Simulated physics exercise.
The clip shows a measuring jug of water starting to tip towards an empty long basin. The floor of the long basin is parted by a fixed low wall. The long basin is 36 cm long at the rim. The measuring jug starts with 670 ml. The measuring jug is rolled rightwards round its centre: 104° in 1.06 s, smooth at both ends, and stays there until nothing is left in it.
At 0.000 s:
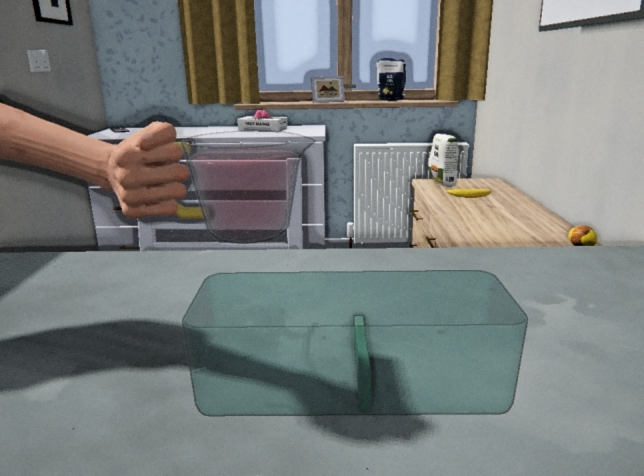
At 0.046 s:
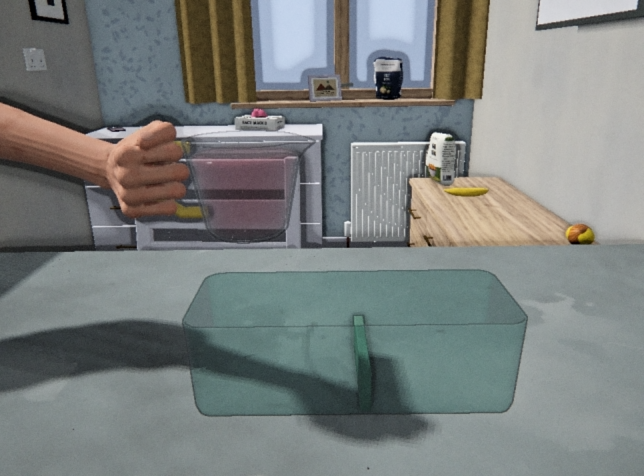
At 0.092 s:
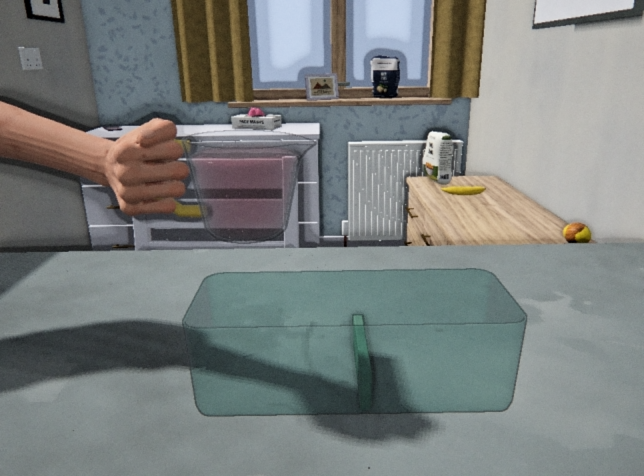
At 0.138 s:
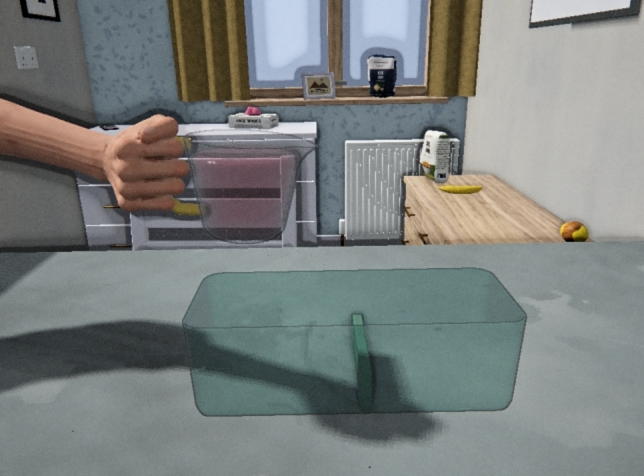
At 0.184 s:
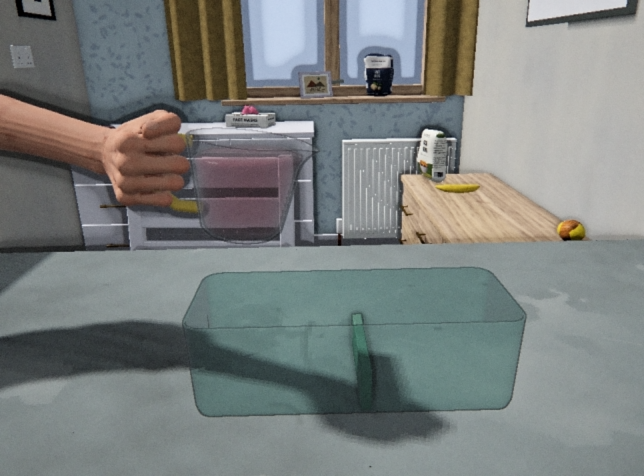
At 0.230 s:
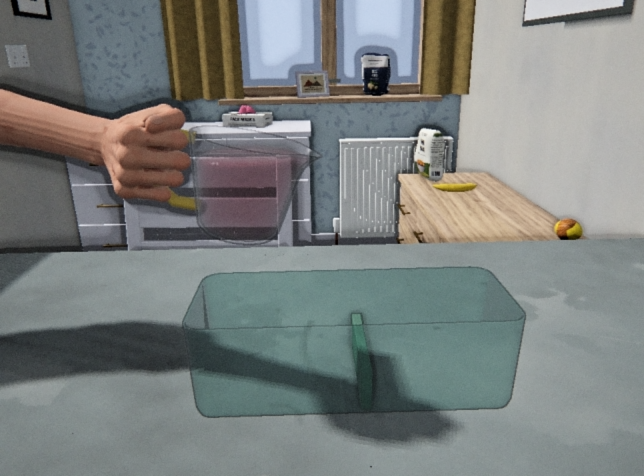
A bare forearm reaches in from the left, its fist gripping the yellow handle of a clear measuring jug above a grey worktop, seen from the front in a blue-walled kitchen. An empty, see-through green long basin sits in front, with a radiator, curtained window and wooden table behind. The jug slowly tilts slightly rightwards while the view drifts a little, the background shifting slightly left.
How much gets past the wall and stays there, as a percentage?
Roughly 56 per cent is past the wall.
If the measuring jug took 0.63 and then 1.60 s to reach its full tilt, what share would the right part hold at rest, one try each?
In turn about 40 and 65 per cent.
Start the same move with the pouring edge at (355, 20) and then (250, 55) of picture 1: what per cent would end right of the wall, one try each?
In turn about 90 and 5 per cent.
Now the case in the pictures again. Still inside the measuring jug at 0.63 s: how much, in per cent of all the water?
Near 66 in a hundred.
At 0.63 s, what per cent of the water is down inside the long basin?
Near 12 in a hundred.
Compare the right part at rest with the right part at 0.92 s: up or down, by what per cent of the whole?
The share moves up, by some 2 per cent.
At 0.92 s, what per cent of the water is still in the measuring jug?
Some 12 per cent.
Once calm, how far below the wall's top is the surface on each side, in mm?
Some 38 mm on the left and 32 mm on the right.
After 0.63 s the tilt is 67° and 66 per cent is still to pour, 0 is left of the wall and 11 right of it.
After 0.92 s the tilt is 100° and 11 per cent is still to pour, 22 is left of the wall and 55 right of it.
After 1.23 s the tilt is 104° and 0 per cent is still to pour, 42 is left of the wall and 56 right of it.
After 1.56 s the tilt is 104° and 0 per cent is still to pour, 42 is left of the wall and 57 right of it.
In the end 42 per cent lies left of the wall, 56 right of it and 1 outside.
